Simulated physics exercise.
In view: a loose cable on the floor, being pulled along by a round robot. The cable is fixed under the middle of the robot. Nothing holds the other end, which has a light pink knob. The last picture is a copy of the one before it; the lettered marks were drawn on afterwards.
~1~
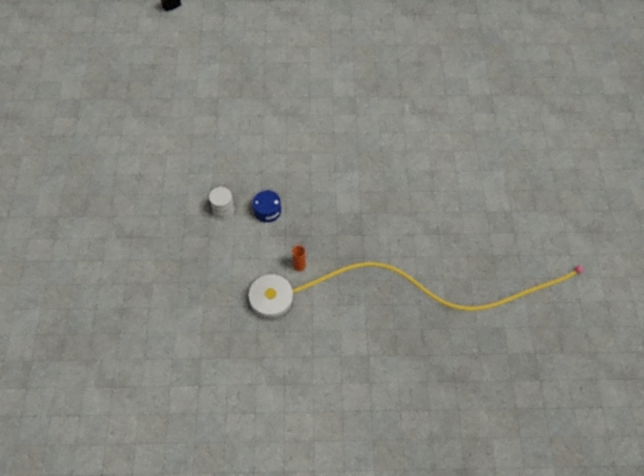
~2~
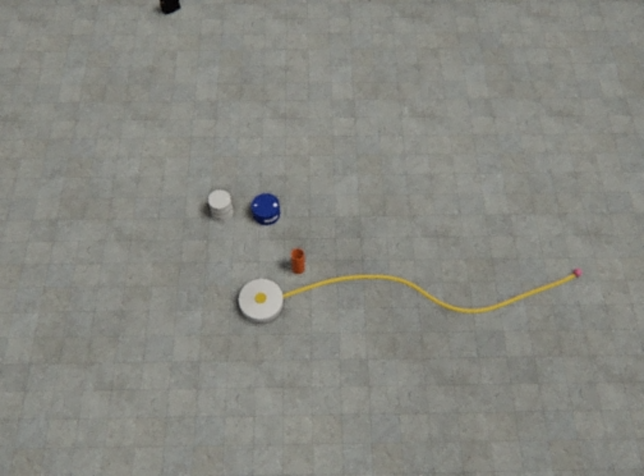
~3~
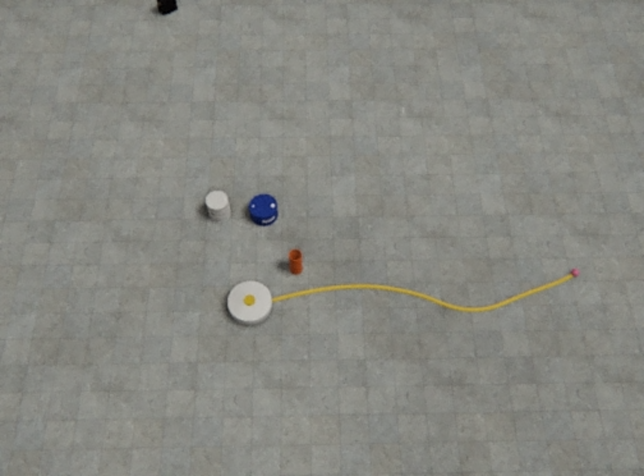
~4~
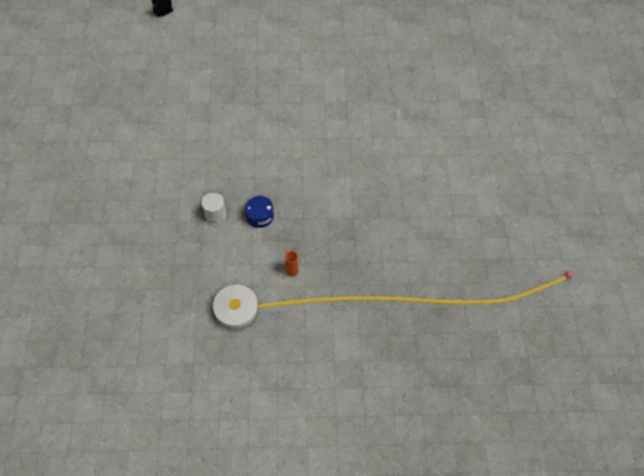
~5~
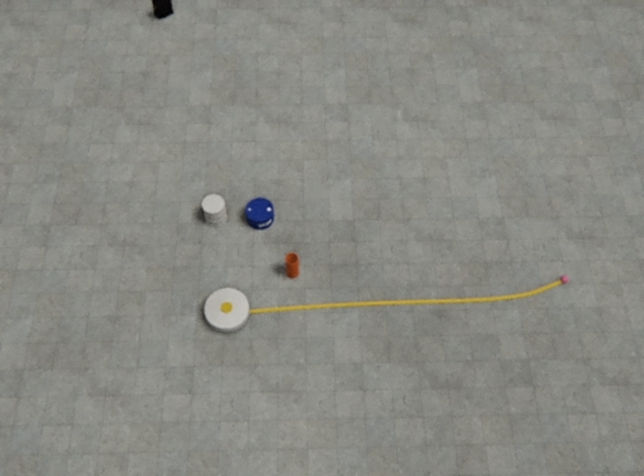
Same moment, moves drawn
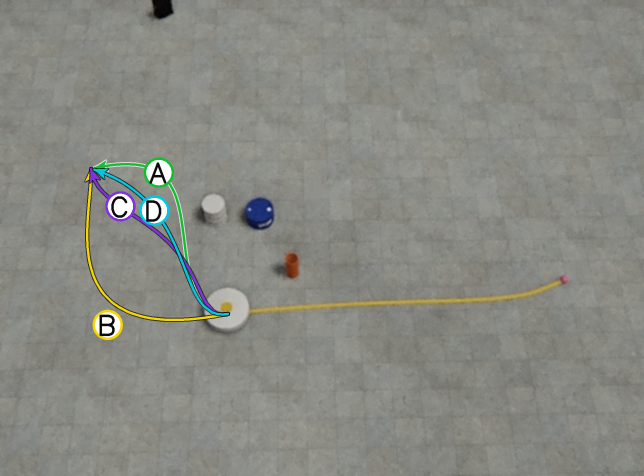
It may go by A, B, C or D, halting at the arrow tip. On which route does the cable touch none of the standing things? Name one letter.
The robot should drive B.
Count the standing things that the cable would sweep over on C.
One.
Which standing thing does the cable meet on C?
It meets the orange post.
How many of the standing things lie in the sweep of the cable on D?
In all, two.
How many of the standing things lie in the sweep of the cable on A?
In all, three.
On the marked copy, A from (228, 314) via (181, 216) to (94, 168); B from (228, 314) via (96, 283) to (91, 169); C from (228, 314) via (161, 235) to (91, 169); D from (228, 314) via (169, 232) to (94, 170).
Taking B. A third of the way, robot (119, 305), middle of the cable (297, 310), free end (465, 296).
Two thirds of the way, robot (85, 226), middle of the cable (232, 294), free end (400, 301).
When it is over, robot (89, 165), middle of the cable (201, 261), free end (358, 301); nothing has been touched.
As for the rest, A meets the blue tub, white keg and orange post; C meets the orange post; D meets the white keg and orange post.
